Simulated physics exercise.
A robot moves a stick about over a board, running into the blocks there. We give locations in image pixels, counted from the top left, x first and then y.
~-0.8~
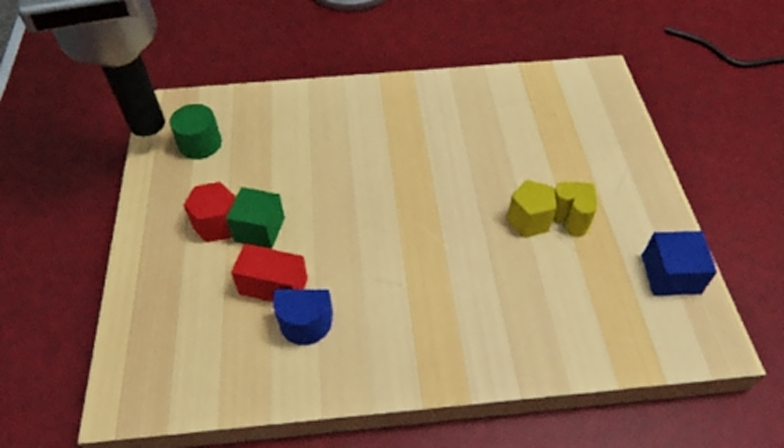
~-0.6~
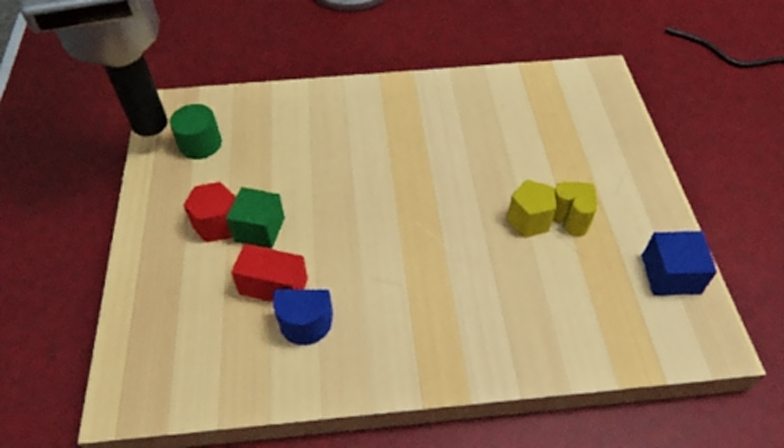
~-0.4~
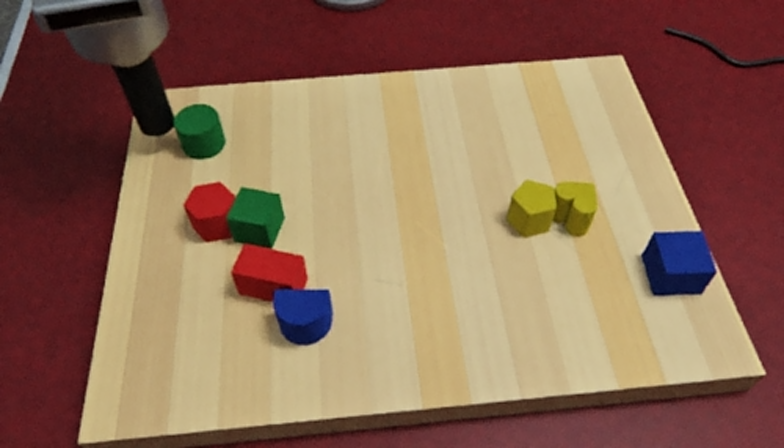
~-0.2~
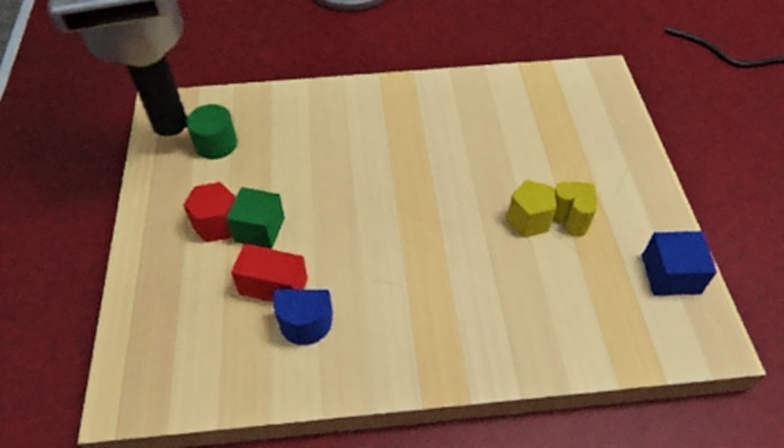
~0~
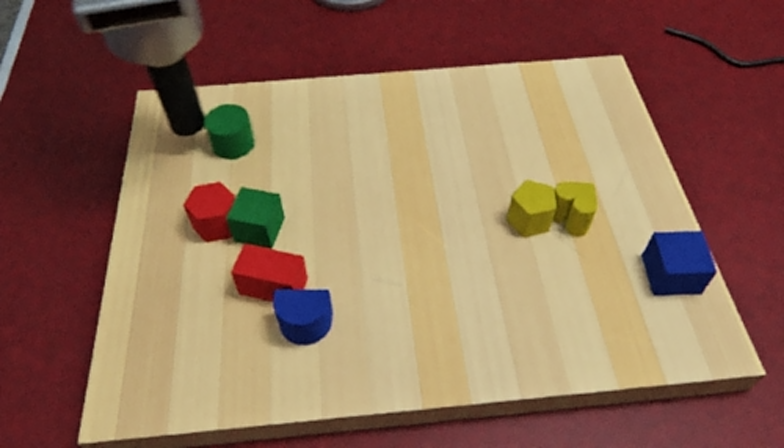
A robot's dark stick stands at the upper left of a pale striped wooden board on a red surface, seen from above at an angle by a still camera. Beside it sits a green cylinder, with red, green and blue blocks below, two yellow blocks right of centre and a blue block near the right edge. After barely moving, the stick slides right, pushing the cylinder a short way.
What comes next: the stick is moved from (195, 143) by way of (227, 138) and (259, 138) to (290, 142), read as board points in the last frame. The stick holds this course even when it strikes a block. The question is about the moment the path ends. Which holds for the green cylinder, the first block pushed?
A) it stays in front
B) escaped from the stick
That would be A.
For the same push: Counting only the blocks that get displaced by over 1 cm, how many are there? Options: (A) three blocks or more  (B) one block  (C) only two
Option B.
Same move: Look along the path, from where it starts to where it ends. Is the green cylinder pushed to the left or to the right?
Moves right.
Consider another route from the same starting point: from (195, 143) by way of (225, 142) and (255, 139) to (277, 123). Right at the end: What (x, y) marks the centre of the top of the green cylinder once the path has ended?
At (302, 115).
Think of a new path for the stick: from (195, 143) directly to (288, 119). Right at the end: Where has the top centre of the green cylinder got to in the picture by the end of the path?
It is at (301, 118).
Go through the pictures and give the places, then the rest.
Tip of the stick at (148, 124), middles of tops, green cylinder at (192, 118), in the first picture.
Stick at (150, 124), nothing pushed, in the second picture.
Stick at (158, 124), green cylinder at (196, 118), in the third picture.
Stick at (170, 124), green cylinder at (208, 118), in the fourth picture.
Stick at (188, 124), green cylinder at (226, 118), in the fifth picture.
The first path, step by step. One third of the way, stick at (223, 119); green cylinder at (260, 117).
Two thirds of the way, stick at (256, 119); green cylinder at (292, 120).
At the end, stick at (287, 123); green cylinder at (323, 126).
